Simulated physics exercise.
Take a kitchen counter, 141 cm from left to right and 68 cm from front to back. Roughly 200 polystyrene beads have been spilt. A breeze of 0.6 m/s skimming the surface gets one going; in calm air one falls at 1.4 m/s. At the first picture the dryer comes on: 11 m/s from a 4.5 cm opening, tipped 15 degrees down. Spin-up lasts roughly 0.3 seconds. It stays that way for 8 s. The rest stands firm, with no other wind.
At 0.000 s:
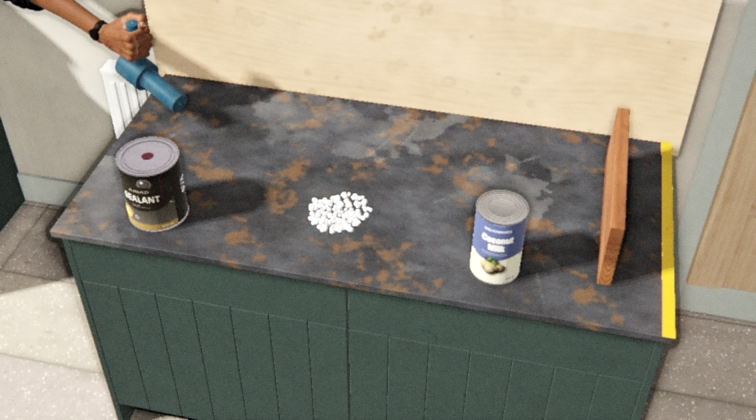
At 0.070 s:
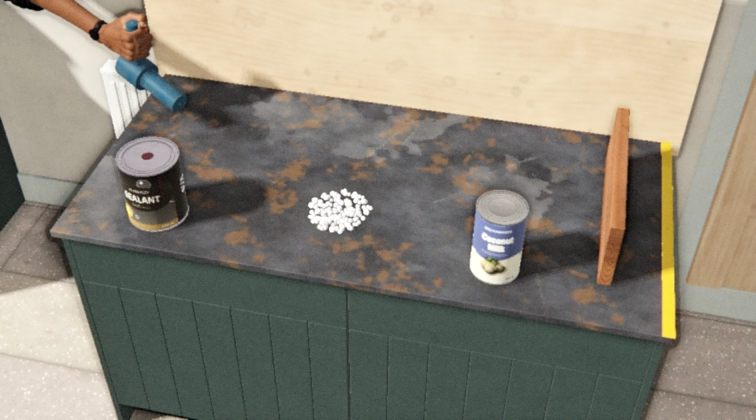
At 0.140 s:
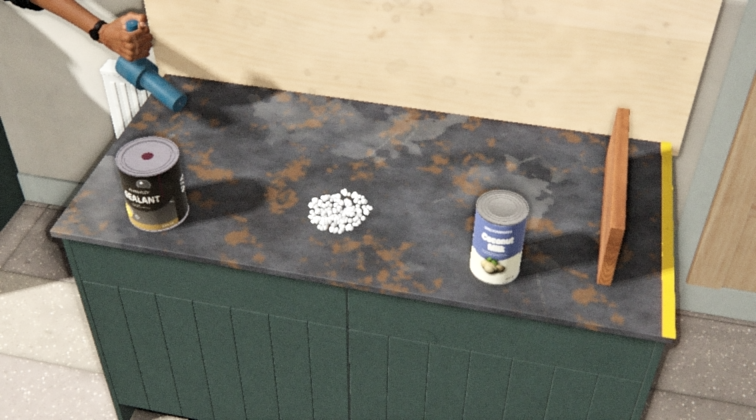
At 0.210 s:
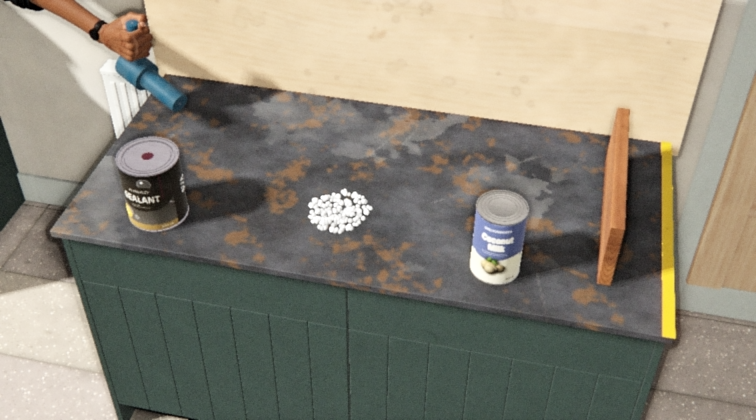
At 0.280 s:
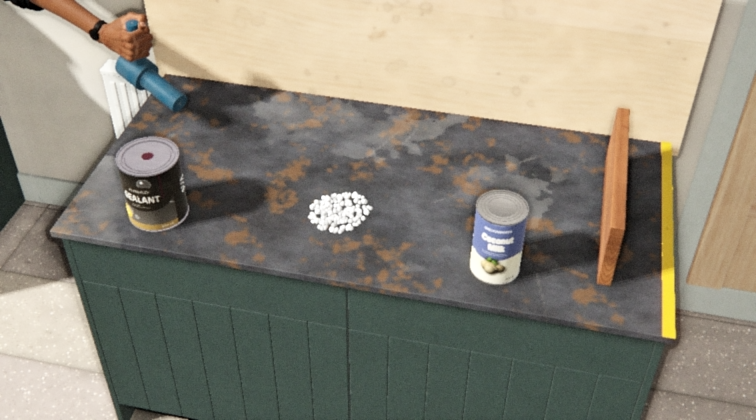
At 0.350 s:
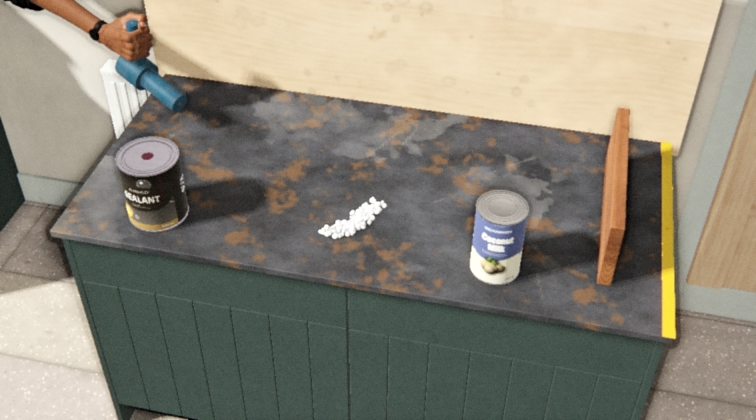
In this clip, a hand holds a blue dryer at the left of a dark, rust-speckled counter with two tins and an upright wooden board, and a pile of white beads stays still, then shifts slightly right into a narrow band.
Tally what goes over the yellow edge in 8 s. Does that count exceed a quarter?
No. A quarter or less goes over that edge.
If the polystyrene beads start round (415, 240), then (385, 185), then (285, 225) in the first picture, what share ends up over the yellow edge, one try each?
5, 90 and 0 in a hundred, respectively.
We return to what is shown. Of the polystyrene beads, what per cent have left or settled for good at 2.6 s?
The share is about 100 %.
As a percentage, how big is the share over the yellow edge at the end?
Roughly 5 percent at the end.
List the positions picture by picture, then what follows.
The middle of the polystyrene beads is near (336, 213), none has stirred yet and the mouth of the dryer is at (180, 104), in the first picture.
The middle of the polystyrene beads is near (336, 212), none has stirred yet and the yellow edge is centred on (673, 229), in the second picture.
The middle of the polystyrene beads is near (336, 212), none has stirred yet, the top of a tin is at (502, 207) and the top of a tin is at (147, 156), in the third picture.
The middle of the polystyrene beads is near (336, 212) and none has stirred yet, in the fourth picture.
The middle of the polystyrene beads is near (337, 212) and none has stirred yet, in the fifth picture.
The middle of the polystyrene beads is near (353, 223), the farthest in sight from the dryer is at (369, 223) and about 80 % have left their places, in the sixth picture.
After 1.6 s the count stands so, 0 % are over the yellow edge.
After 2.6 s the count stands so, 4 % are over the yellow edge.
After 4.4 s the count stands so, 6 % are over the yellow edge.
After 8.0 s, at the end, 6 % are over the yellow edge.
